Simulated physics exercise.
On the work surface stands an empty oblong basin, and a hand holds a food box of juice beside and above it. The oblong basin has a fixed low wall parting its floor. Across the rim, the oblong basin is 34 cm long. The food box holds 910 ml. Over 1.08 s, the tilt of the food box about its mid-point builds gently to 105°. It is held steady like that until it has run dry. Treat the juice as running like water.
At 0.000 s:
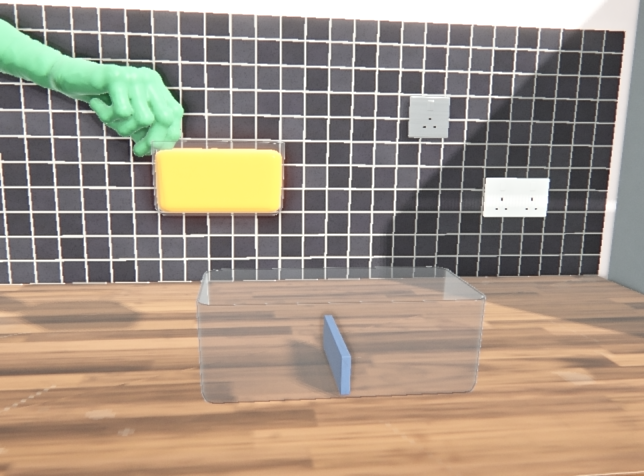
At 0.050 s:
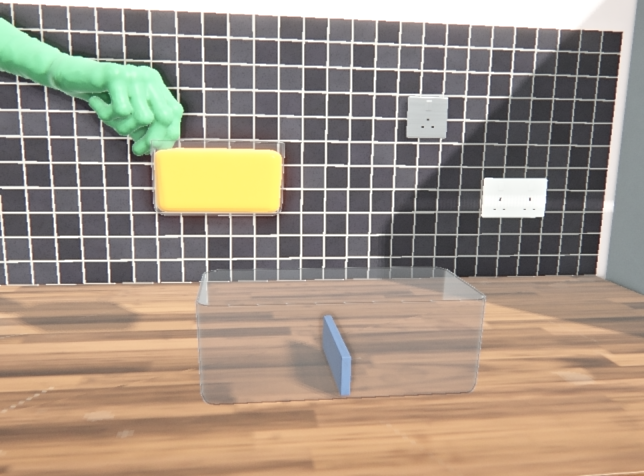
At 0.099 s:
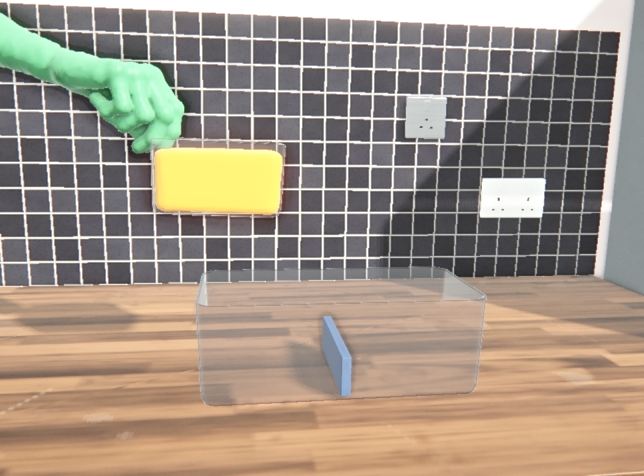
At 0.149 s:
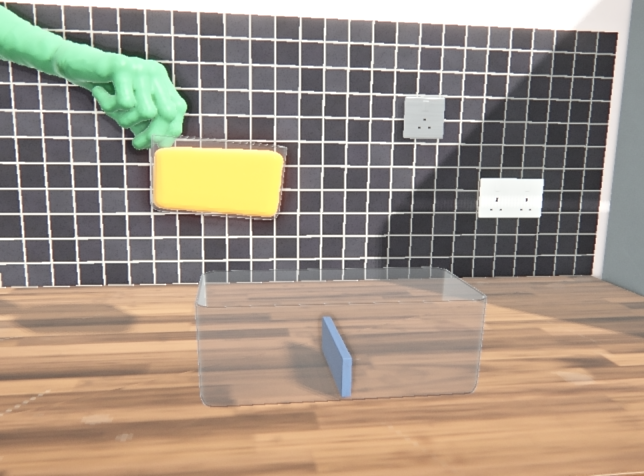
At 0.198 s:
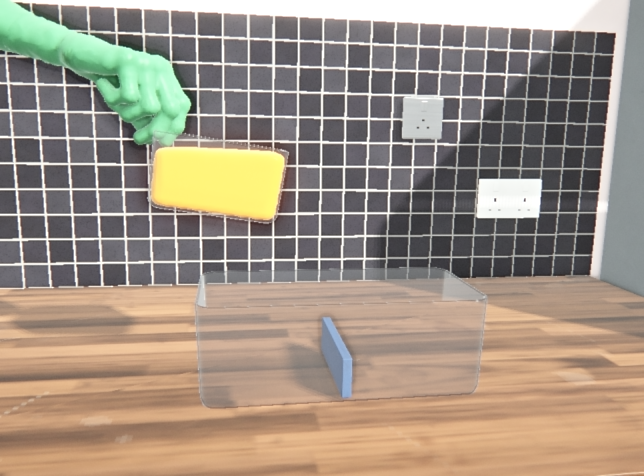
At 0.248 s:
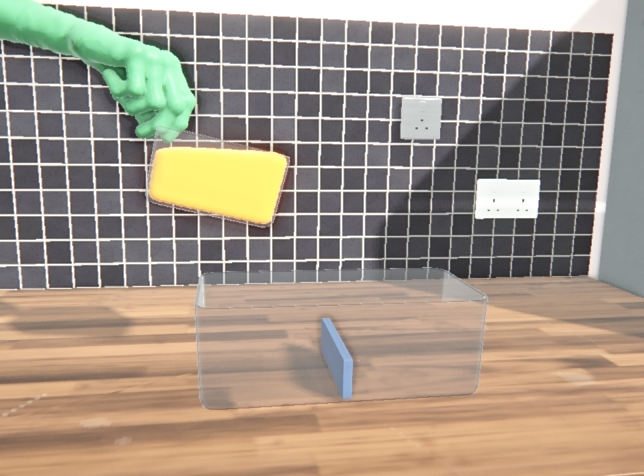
At first, a green hand holds a clear box of yellow juice level, above and to the left of an empty transparent oblong basin on a wooden work surface. Then the hand slowly turns the box clockwise, and its right side dips slightly while the basin stays still.
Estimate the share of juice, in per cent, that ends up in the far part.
About 60 per cent.
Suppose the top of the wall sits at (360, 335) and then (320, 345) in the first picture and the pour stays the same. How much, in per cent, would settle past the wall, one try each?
20 then 70 %.
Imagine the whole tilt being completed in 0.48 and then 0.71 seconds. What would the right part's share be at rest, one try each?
I'd expect close to 30 per cent and then close to 45 per cent.
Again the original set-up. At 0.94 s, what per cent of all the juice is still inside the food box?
10 in a hundred, give or take.
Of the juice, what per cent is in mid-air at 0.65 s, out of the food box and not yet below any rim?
Some 34 per cent, I reckon.
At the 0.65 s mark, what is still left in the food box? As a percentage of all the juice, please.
Remaining: Near 50 % of the total.
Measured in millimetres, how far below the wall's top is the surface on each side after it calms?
Left side: Around 36 mm. Right side: Around 28 mm.
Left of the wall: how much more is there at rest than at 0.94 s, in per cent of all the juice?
That works out to roughly 16 per cent of the whole.
By 0.65 s the tilt is 69° and 50 per cent is still to pour, 4 is left of the wall and 14 right of it.
By 0.94 s the tilt is 101° and 10 per cent is still to pour, 25 is left of the wall and 59 right of it.
By 1.25 s the tilt is 105° and 1 per cent is still to pour, 38 is left of the wall and 59 right of it.
By 1.58 s the tilt is 105° and 0 per cent is still to pour, 40 is left of the wall and 60 right of it.
At rest 40 per cent lies left of the wall, 60 right of it and 1 outside.
